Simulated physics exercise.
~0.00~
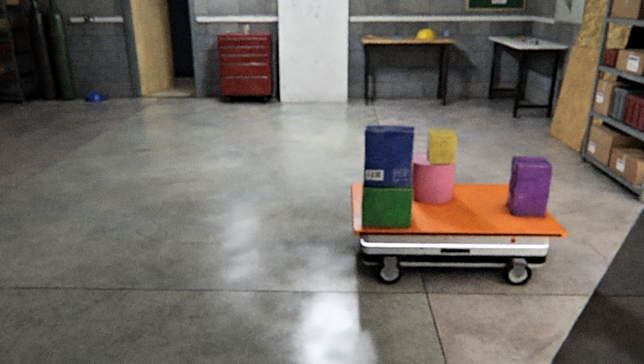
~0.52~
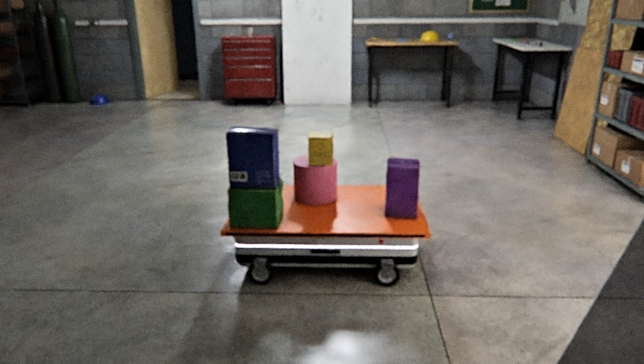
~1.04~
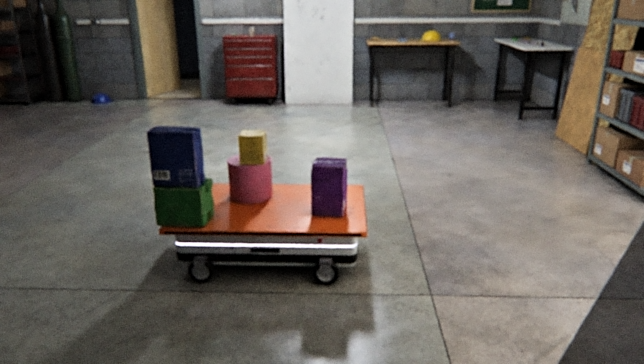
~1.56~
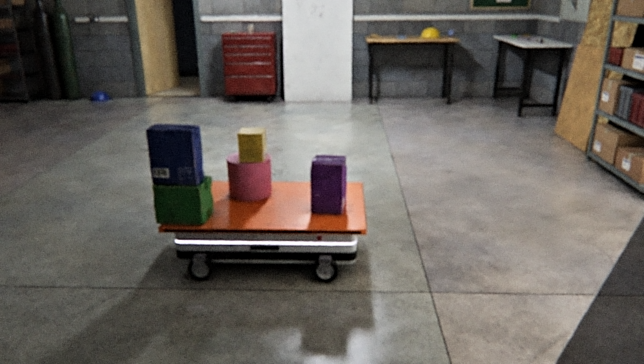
A cart carrying colored blocks and a pink cylinder rolls left and stops, everything still upright.
